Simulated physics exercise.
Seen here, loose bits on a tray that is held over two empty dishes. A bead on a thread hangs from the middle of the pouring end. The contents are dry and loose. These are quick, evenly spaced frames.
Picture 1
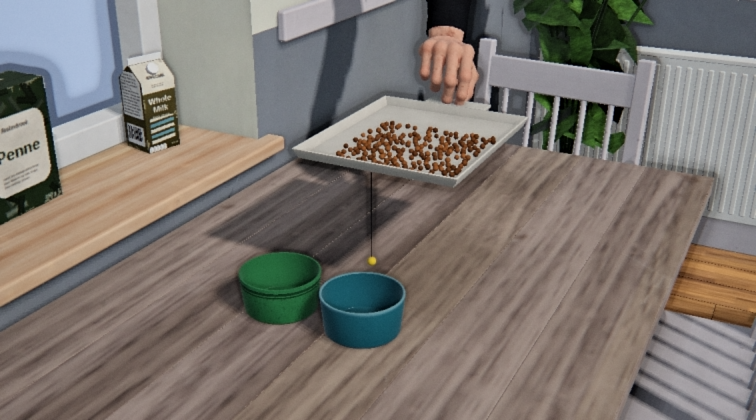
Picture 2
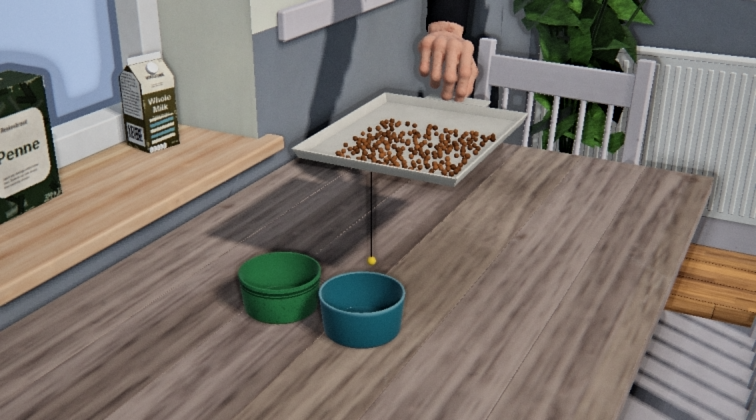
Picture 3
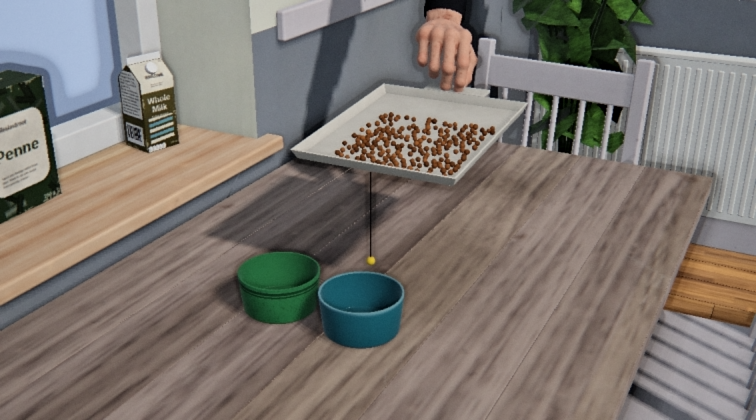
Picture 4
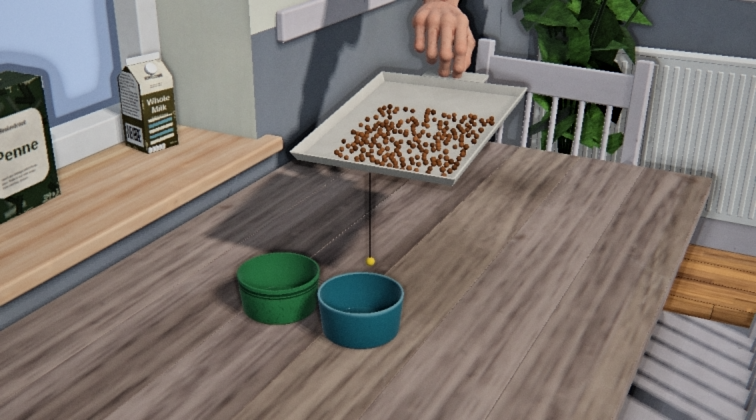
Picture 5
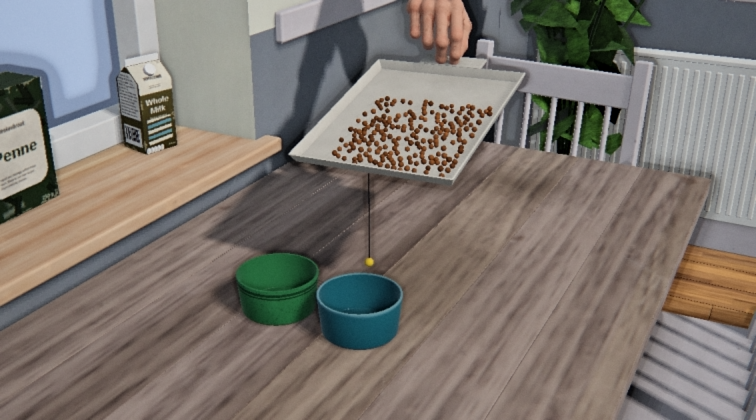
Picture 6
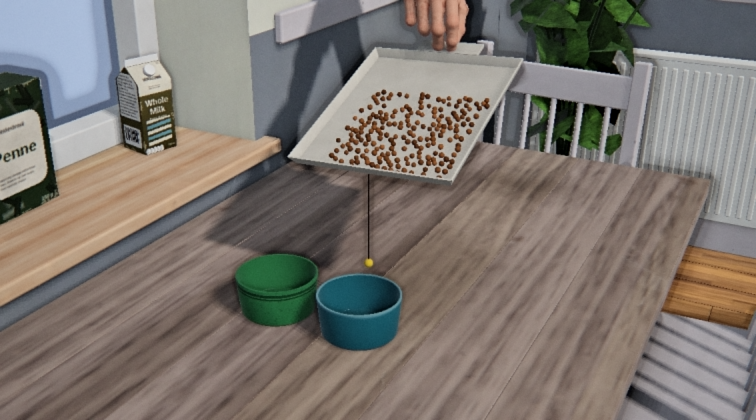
A pale tray of small brown cereal balls, gripped at its far edge by a hand in a dark sleeve, hangs over a wooden table in a kitchen seen from slightly above. A green dish and a blue dish sit below, near a yellow bead on a dark thread, with a milk carton at left. The hand rises, steadily tilting the tray toward its near edge, and some balls shift slightly while the view barely drifts.
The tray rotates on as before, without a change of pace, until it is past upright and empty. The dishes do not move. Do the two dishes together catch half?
They take over half between them.
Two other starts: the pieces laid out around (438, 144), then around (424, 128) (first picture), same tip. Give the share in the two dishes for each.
About 70 and 80 per cent.
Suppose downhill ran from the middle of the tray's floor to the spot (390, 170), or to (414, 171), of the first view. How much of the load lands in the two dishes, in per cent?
In turn 50 and 10 in a hundred.
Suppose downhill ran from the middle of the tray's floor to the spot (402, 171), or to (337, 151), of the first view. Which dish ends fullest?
First the dish on the right, then the left one.
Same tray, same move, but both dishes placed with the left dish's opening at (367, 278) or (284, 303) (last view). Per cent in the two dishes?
Roughly 40 per cent, and 10 per cent.
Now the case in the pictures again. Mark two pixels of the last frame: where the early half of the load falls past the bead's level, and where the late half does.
Around (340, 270) and then (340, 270).
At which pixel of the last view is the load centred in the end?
Near (338, 323).
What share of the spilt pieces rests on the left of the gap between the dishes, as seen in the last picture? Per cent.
About 20 per cent.
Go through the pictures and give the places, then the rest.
Corners of the pouring end at (299, 148) and (454, 176), level; middle of the load at (417, 149), cereal balls; left dish at (258, 303); right dish at (342, 327); bead on its thread at (372, 261), in the first picture.
Corners of the pouring end at (298, 147) and (454, 176), level; middle of the load at (417, 147), in the second picture.
Corners of the pouring end at (297, 148) and (453, 176), tipped barely, lowest at the left corner; middle of the load at (416, 144), in the third picture.
Corners of the pouring end at (296, 150) and (452, 176), tipped a little, lowest at the left corner; middle of the load at (415, 139), in the fourth picture.
Corners of the pouring end at (295, 152) and (450, 176), tipped clearly, lowest at the left corner; middle of the load at (413, 135), in the fifth picture.
Corners of the pouring end at (294, 154) and (449, 177), tipped clearly, lowest at the left corner; middle of the load at (410, 133), about a third on the move; left dish at (255, 305); right dish at (339, 329), in the sixth picture.
Soon after the last picture, tray tipped steeply; most on the tray; a stray few in the right dish; a stray few in the left dish; a stray few outside both; a small part in the air.
A little later, tray tipped past a quarter turn; about a third in the right dish; about a quarter in the left dish; a small part outside both; about a quarter in the air.
Later still, tray tipped past a quarter turn; about half in the right dish; about a third in the left dish; about a quarter outside both.
At rest, tray tipped past a quarter turn; about half in the right dish; about a third in the left dish; about a quarter outside both.
